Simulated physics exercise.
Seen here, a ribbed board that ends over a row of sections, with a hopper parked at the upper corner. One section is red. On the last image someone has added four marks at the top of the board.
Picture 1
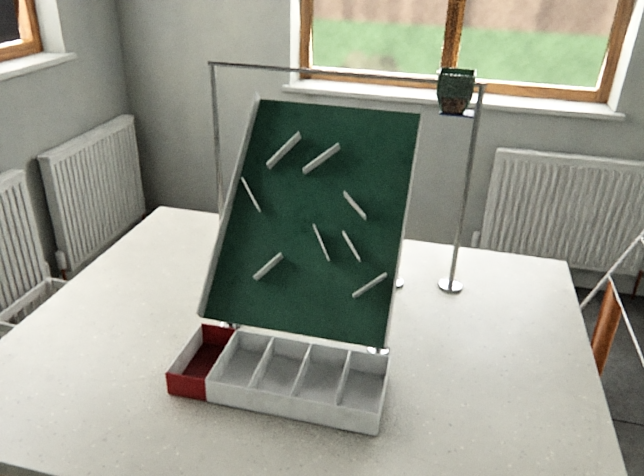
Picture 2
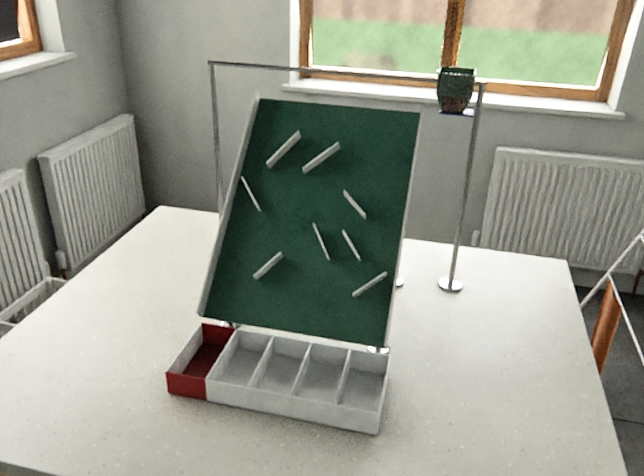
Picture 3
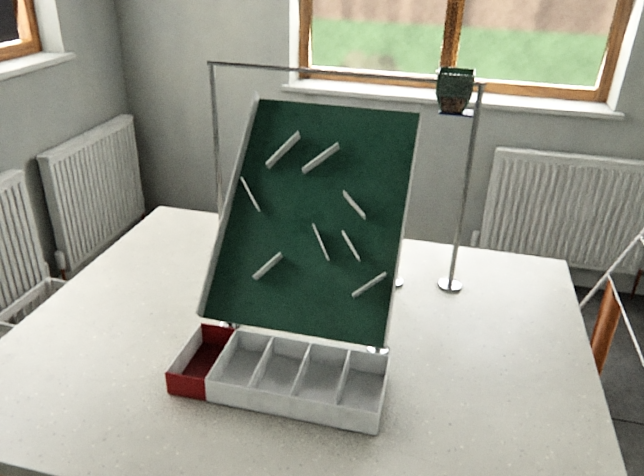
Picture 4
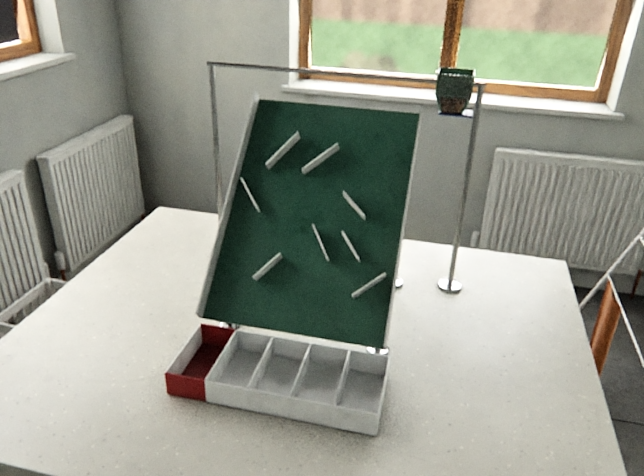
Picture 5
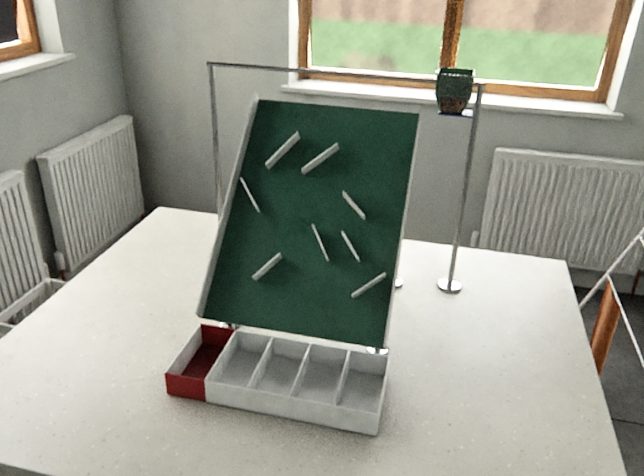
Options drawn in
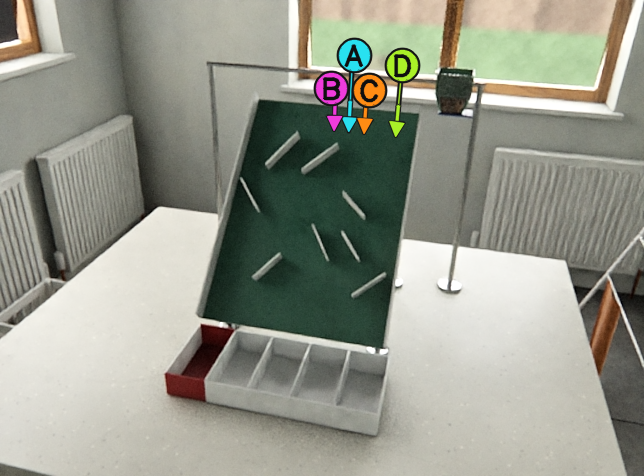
Green board with pale angled ribs standing above a row of sections, the leftmost red, a small hopper at upper right, nothing moving.
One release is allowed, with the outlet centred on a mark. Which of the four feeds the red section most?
I would pick mark B.
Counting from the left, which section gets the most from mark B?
The first.
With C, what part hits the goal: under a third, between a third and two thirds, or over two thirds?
Mark C gives under a third.
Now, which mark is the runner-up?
Mark A.
On the marked copy, mark A meets the board at (349, 126); mark B meets the board at (334, 125); mark C meets the board at (364, 128); mark D meets the board at (396, 131).
With A, about a quarter in the red section, most in other sections.
With B, about two thirds in the red section, about a quarter in other sections, a stray few outside the box.
With C, none in the red section, nearly all in other sections.
With D, none in the red section, all in other sections.
